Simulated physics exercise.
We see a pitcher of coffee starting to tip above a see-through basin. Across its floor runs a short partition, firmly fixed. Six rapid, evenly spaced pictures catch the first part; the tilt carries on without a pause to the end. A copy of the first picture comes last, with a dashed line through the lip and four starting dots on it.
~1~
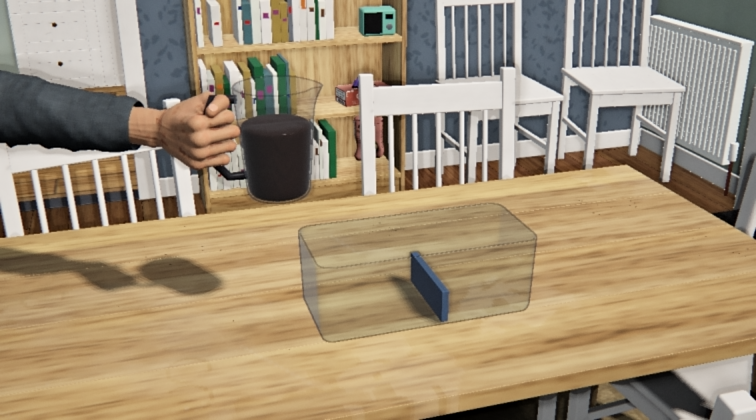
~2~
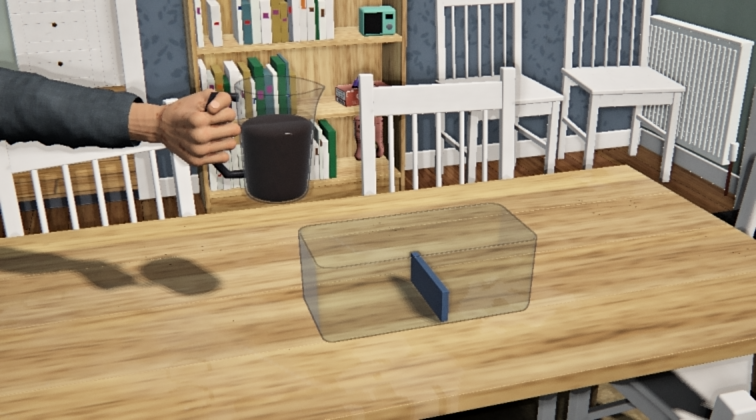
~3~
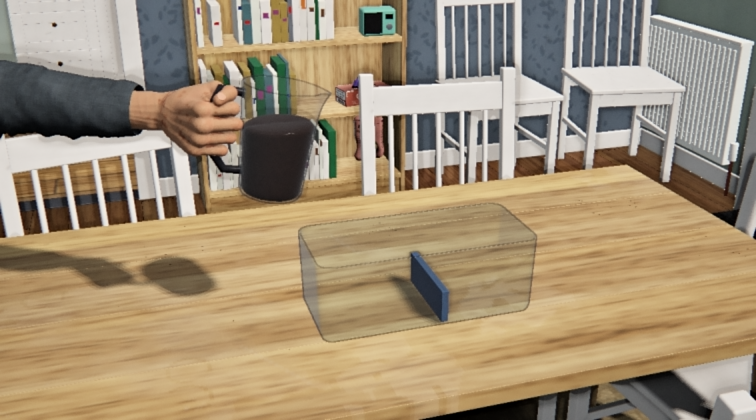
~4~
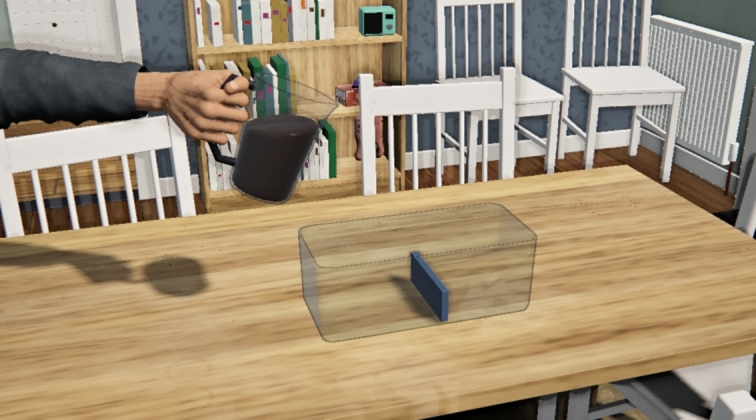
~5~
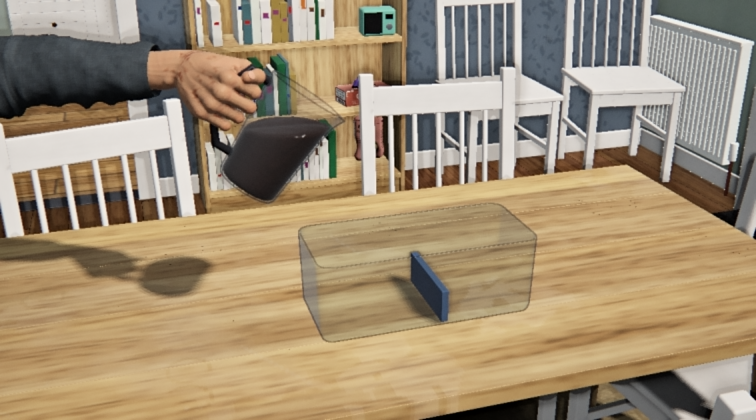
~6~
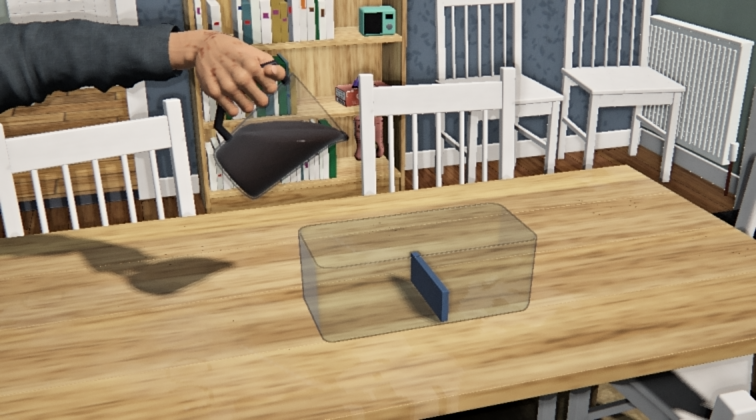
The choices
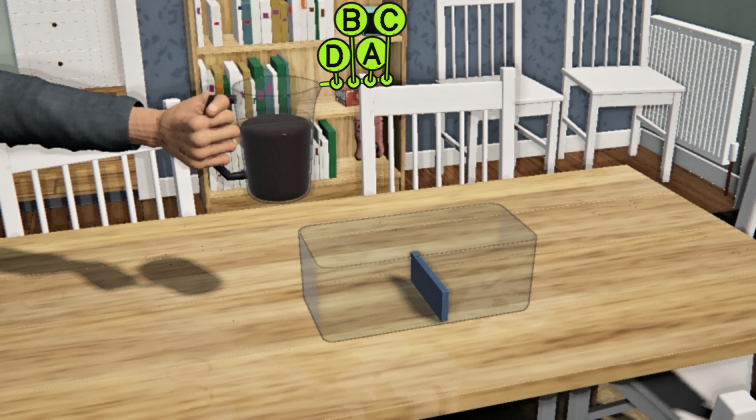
In a room with white chairs and a bookshelf, a hand holds a clear pitcher of dark liquid upright above a wooden table, where a see-through basin with a short blue partition sits. The hand then tilts the pitcher steadily to the right, and the liquid slides toward its lip.
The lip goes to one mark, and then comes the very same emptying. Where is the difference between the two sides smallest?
Choose A.
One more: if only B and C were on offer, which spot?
It is C.
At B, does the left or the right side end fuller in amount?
More ends on the left.
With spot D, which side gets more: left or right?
The left one.
On the marked copy, A at (370, 80); B at (353, 81); C at (386, 79); D at (336, 83).
With A, about 50 % ends left of the wall and 49 % right of it.
With B, about 91 % ends left of the wall and 5 % right of it; 4 % is lost outside.
With C, about 14 % ends left of the wall and 84 % right of it.
With D, about 92 % ends left of the wall and 4 % right of it; 4 % is lost outside.
